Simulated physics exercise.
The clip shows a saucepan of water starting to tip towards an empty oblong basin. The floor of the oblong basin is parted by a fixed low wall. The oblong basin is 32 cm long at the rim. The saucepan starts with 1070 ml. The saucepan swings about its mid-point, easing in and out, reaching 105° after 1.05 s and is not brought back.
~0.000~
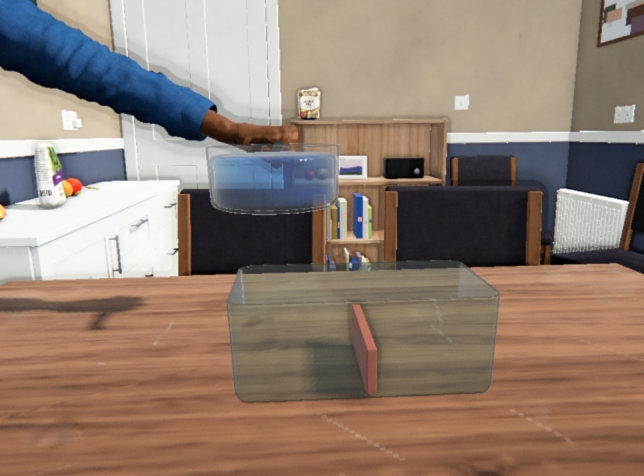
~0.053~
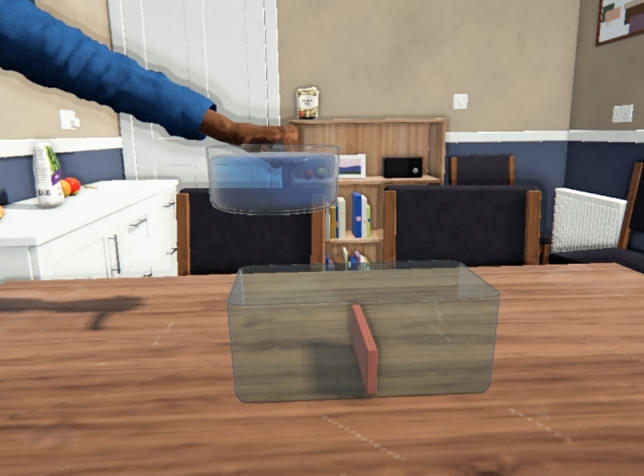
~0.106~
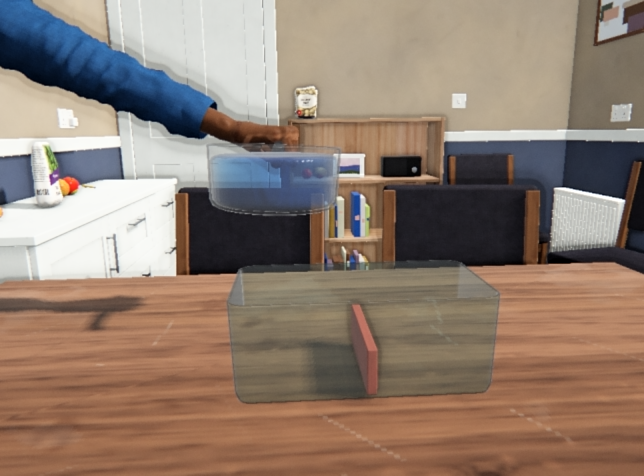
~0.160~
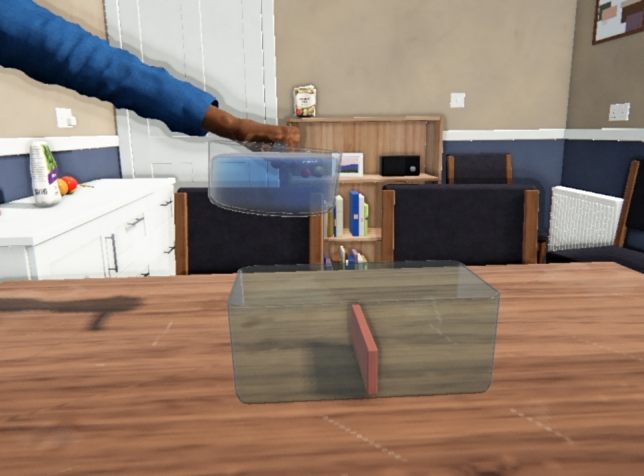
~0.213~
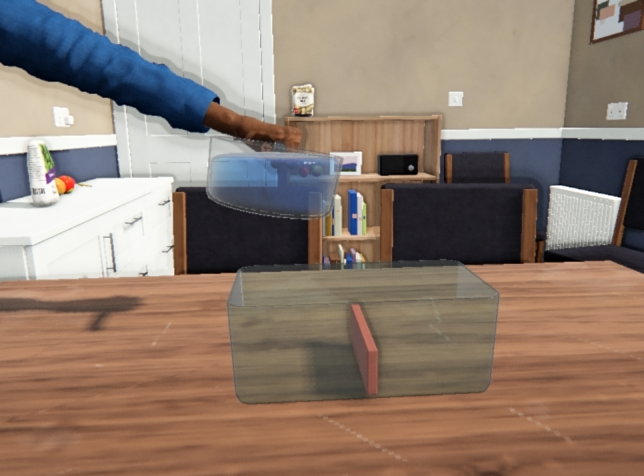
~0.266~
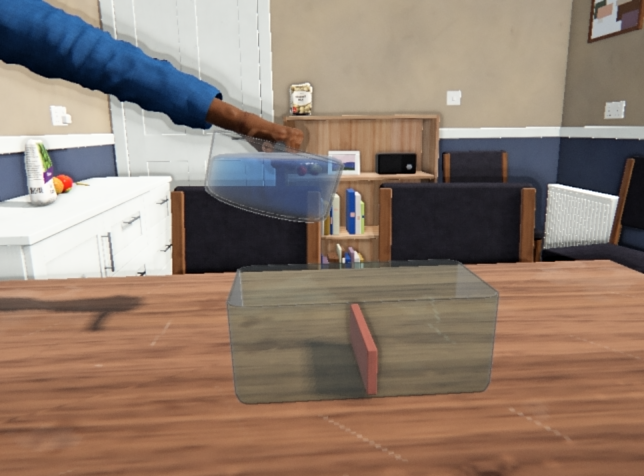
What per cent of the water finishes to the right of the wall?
The far part has some 74 per cent.
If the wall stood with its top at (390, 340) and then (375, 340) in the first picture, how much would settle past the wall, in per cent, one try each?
First 50, then 60 per cent.
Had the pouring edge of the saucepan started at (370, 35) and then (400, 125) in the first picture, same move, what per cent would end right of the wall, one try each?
First 80, then 80 per cent.
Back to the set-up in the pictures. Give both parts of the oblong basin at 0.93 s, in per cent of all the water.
Near 14 on the left, 74 on the right.
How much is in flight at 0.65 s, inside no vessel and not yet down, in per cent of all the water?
Near 36 in a hundred.
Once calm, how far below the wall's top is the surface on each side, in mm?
Some 48 mm on the left and 22 mm on the right.
Then, 0.65 s in, the tilt is 72° and 42 per cent is still to pour, 1 is left of the wall and 21 right of it.
Then, 0.93 s in, the tilt is 102° and 7 per cent is still to pour, 13 is left of the wall and 74 right of it.
Then, 1.23 s in, the tilt is 105° and 0 per cent is still to pour, 25 is left of the wall and 74 right of it.
Then, 1.55 s in, the tilt is 105° and 0 per cent is still to pour, 25 is left of the wall and 74 right of it.
Finally, 25 per cent lies left of the wall, 74 right of it and 1 outside.
